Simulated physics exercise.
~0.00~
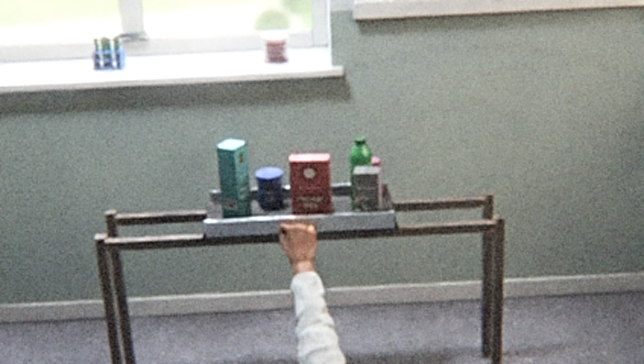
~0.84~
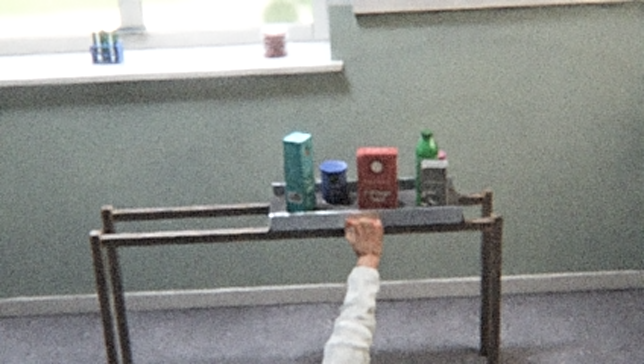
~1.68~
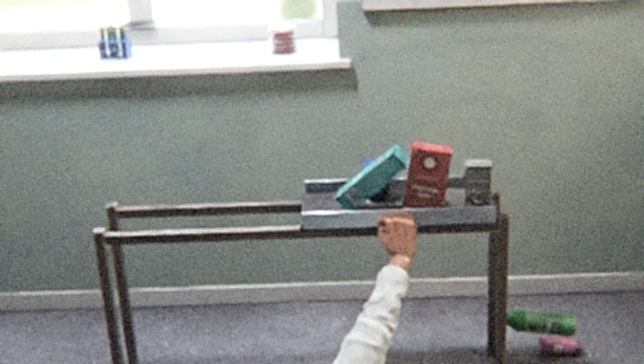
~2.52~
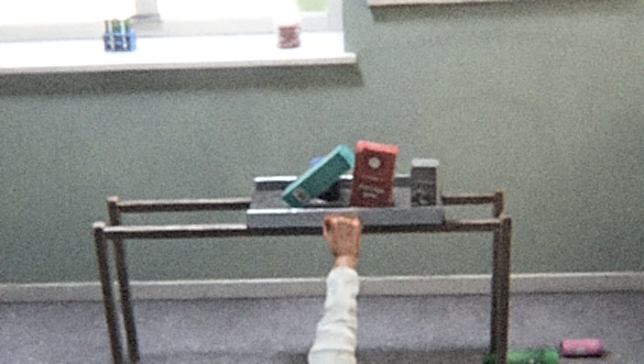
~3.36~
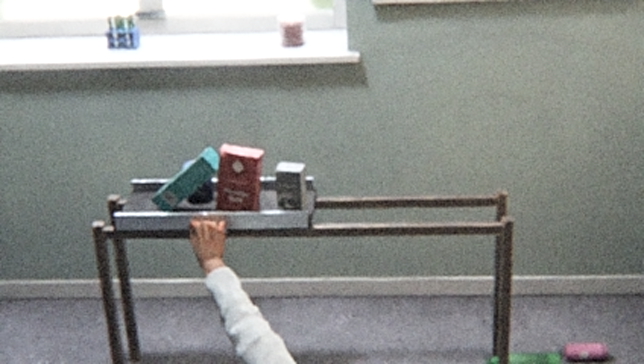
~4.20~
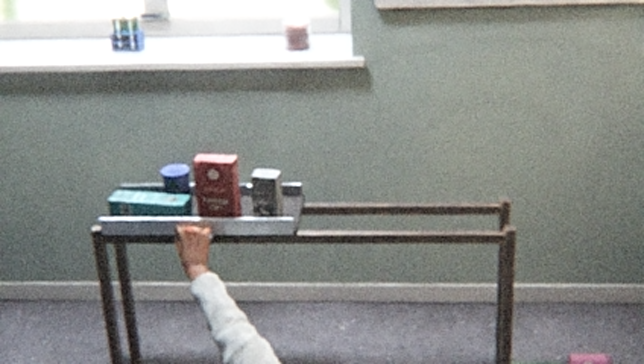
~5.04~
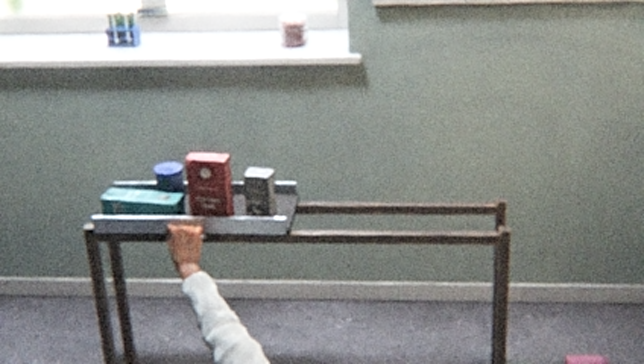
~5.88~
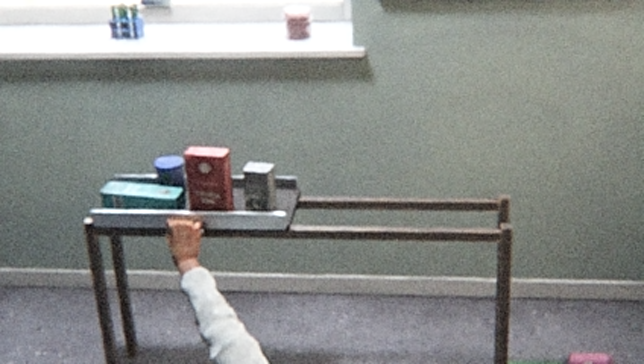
We see a hand slide a tray of small containers right along rails, where a green bottle and a pink container drop to the floor and a turquoise carton tips, then slide it left, where the carton lies flat while the red packet, grey carton and blue tin stand.
